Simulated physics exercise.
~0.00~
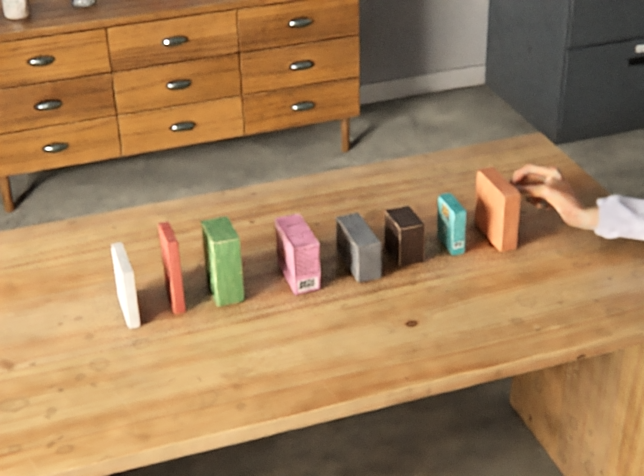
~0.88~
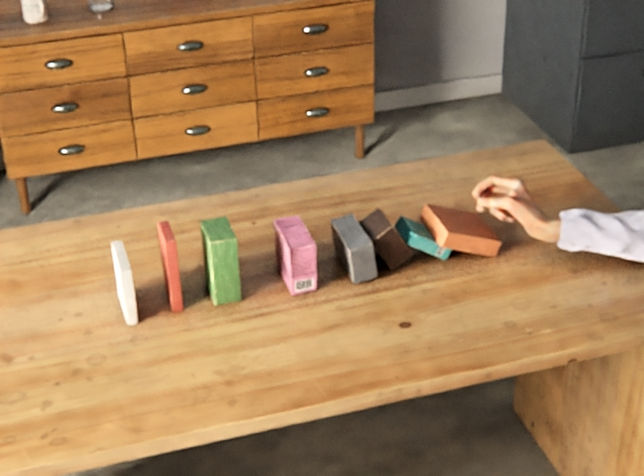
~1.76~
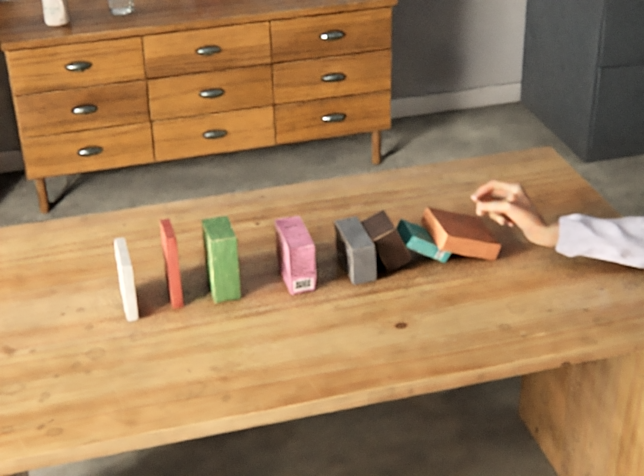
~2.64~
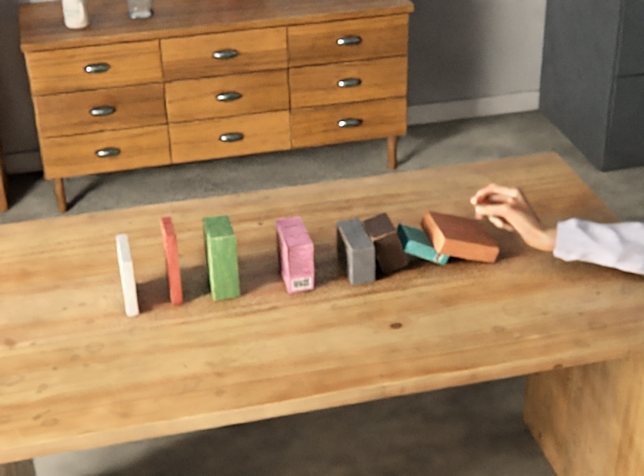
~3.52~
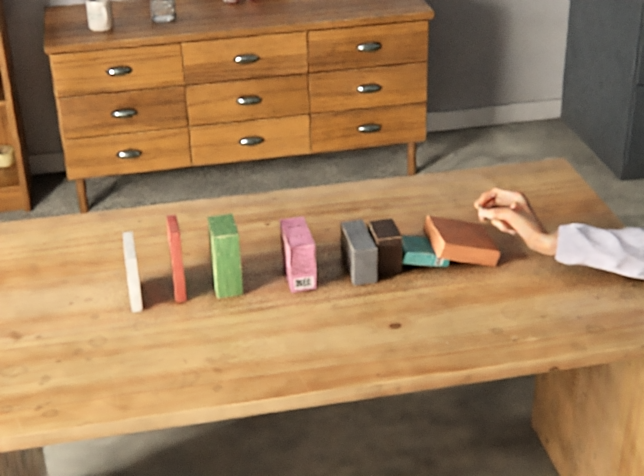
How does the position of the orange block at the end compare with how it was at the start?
At the start the orange block stands upright at the right end of the row, and by the end it is lying on its side.
